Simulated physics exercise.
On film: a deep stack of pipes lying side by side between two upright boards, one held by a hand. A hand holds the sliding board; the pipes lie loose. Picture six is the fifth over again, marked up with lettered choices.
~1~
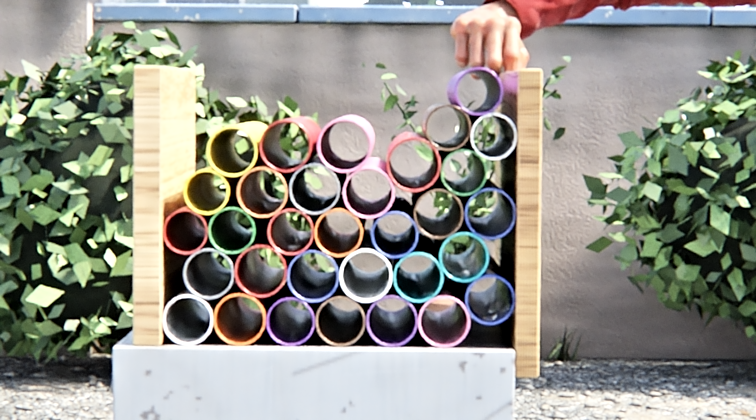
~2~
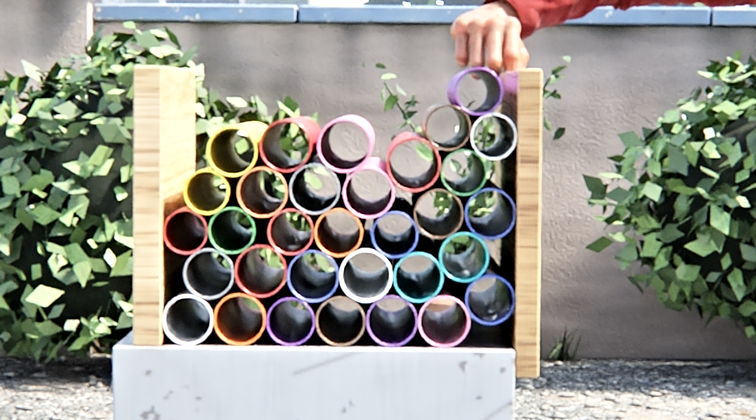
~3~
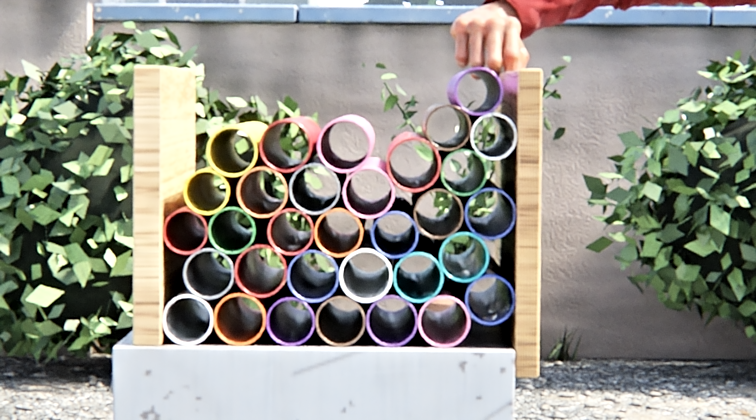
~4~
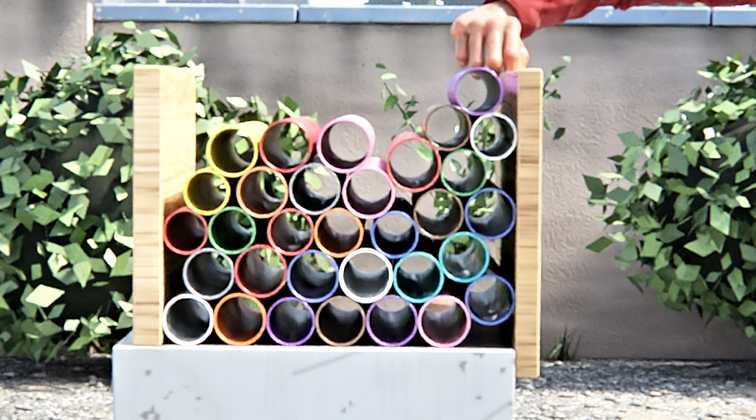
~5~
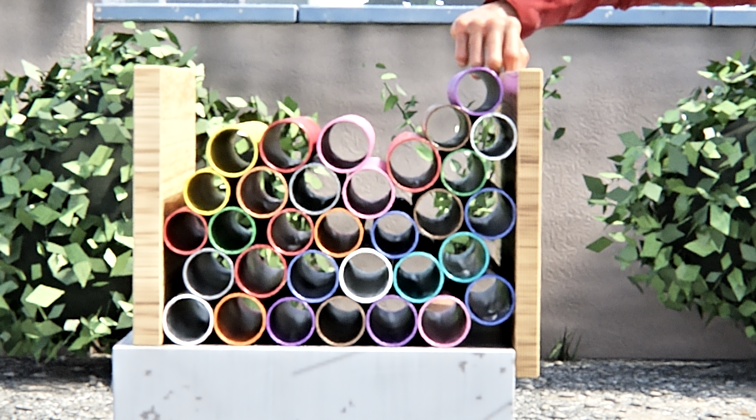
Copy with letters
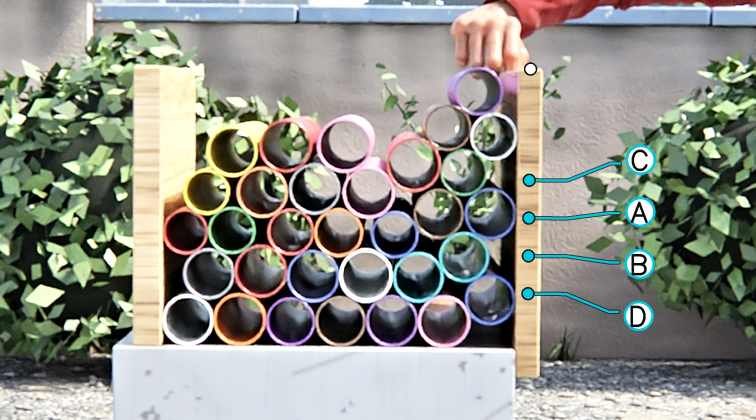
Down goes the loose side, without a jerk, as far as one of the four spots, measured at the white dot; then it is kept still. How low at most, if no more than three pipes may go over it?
B is the limit.
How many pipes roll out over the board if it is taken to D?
With D, five.
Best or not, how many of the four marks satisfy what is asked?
The number is three.
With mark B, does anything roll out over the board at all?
Yes, at B.
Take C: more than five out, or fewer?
It loses fewer than five.
On the marked copy, A at (529, 218); B at (528, 256); C at (529, 180); D at (528, 294); the white dot at (530, 69).
With B. Early on, top of the board (517, 155).
Further on, top of the board (516, 251).
At the end, top of the board (516, 255), two out over the board.
As for the rest, A two out over the board; C one out over the board; D more than three out over the board.
